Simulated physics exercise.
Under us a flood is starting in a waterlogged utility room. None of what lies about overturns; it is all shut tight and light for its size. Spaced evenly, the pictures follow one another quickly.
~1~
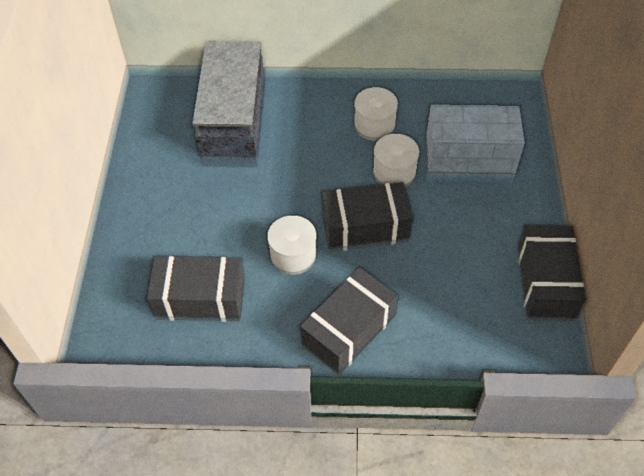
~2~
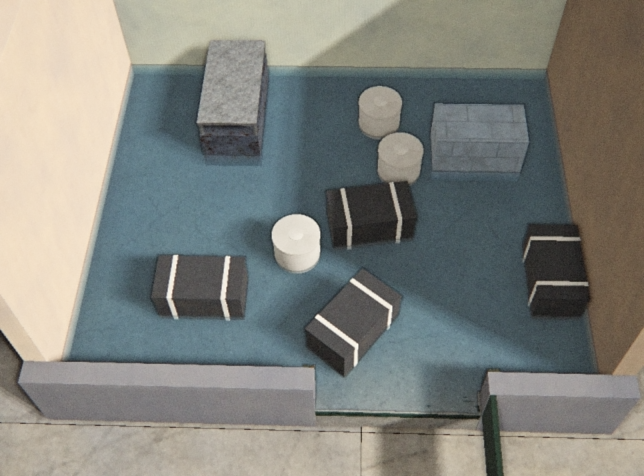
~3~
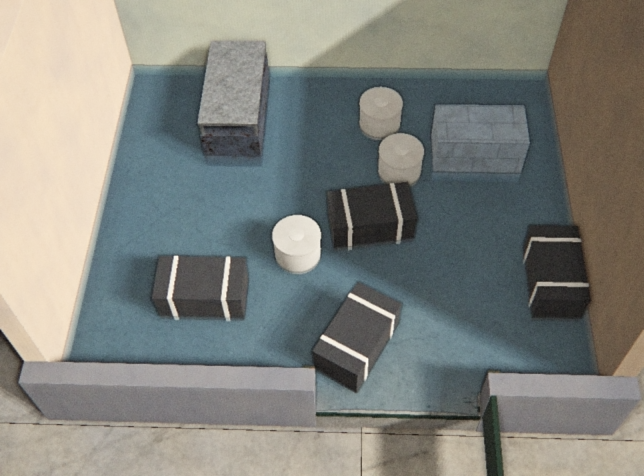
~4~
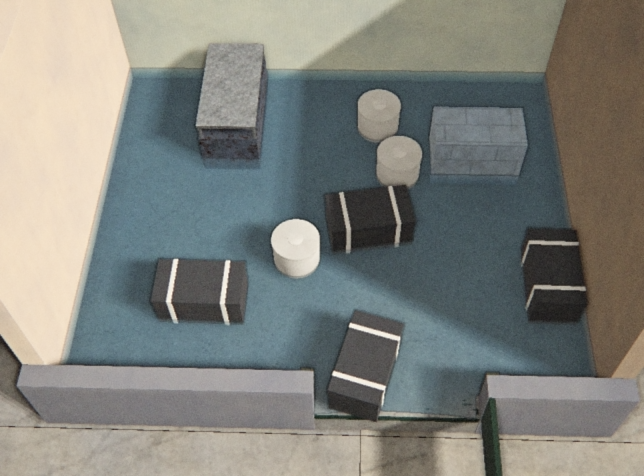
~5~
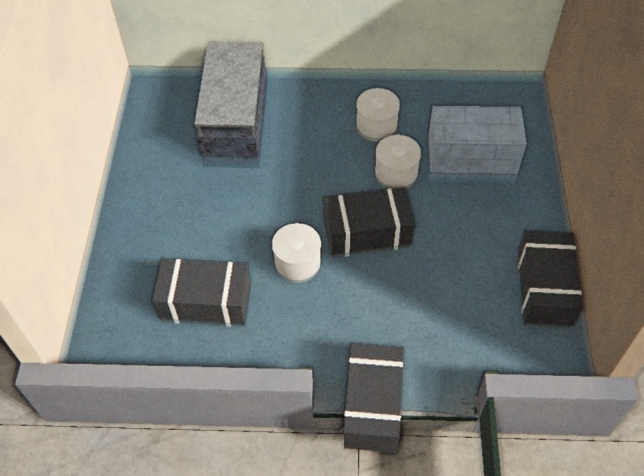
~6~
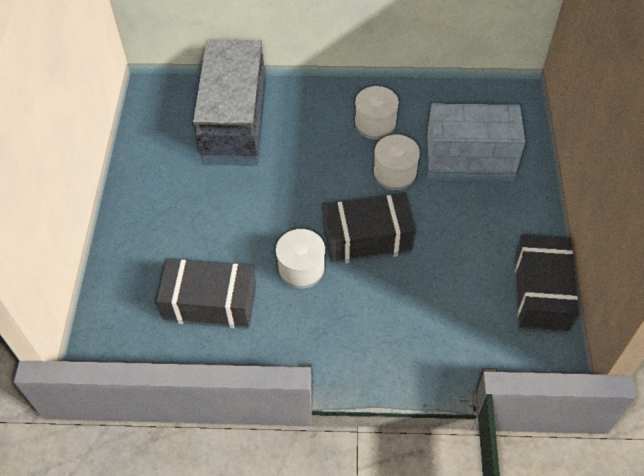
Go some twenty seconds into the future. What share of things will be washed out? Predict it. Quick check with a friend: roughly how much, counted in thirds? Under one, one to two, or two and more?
The fraction that goes is likely to be two thirds or greater.
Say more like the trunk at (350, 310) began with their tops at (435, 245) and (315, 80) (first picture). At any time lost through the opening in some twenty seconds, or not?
First: Exits; second: Kept.
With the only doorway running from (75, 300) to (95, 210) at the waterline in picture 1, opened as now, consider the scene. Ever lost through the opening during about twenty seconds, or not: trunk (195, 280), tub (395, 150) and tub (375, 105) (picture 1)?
Lost - retained - retained.
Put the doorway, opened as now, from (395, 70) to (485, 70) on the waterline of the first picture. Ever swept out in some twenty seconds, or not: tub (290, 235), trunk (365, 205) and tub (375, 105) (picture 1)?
Each in turn: Exits, exits, exits.
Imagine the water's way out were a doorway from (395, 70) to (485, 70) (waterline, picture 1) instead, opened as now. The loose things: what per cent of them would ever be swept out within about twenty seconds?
My estimate is some 60 percent.
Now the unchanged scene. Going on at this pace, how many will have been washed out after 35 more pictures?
By that point the tally is 6.
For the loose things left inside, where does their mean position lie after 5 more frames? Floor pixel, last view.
It comes out somewhere near (381, 270).
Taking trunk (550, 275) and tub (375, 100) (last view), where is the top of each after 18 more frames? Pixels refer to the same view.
Around (488, 332) for the first and around (381, 153) for the second.
A moment on, 1 of 7 are out; 6 afloat.
Next, 4 of 7 are out; 3 afloat.
Later, 6 of 7 are out; 1 afloat.
In the end, 6 of 7 are out; 1 afloat.
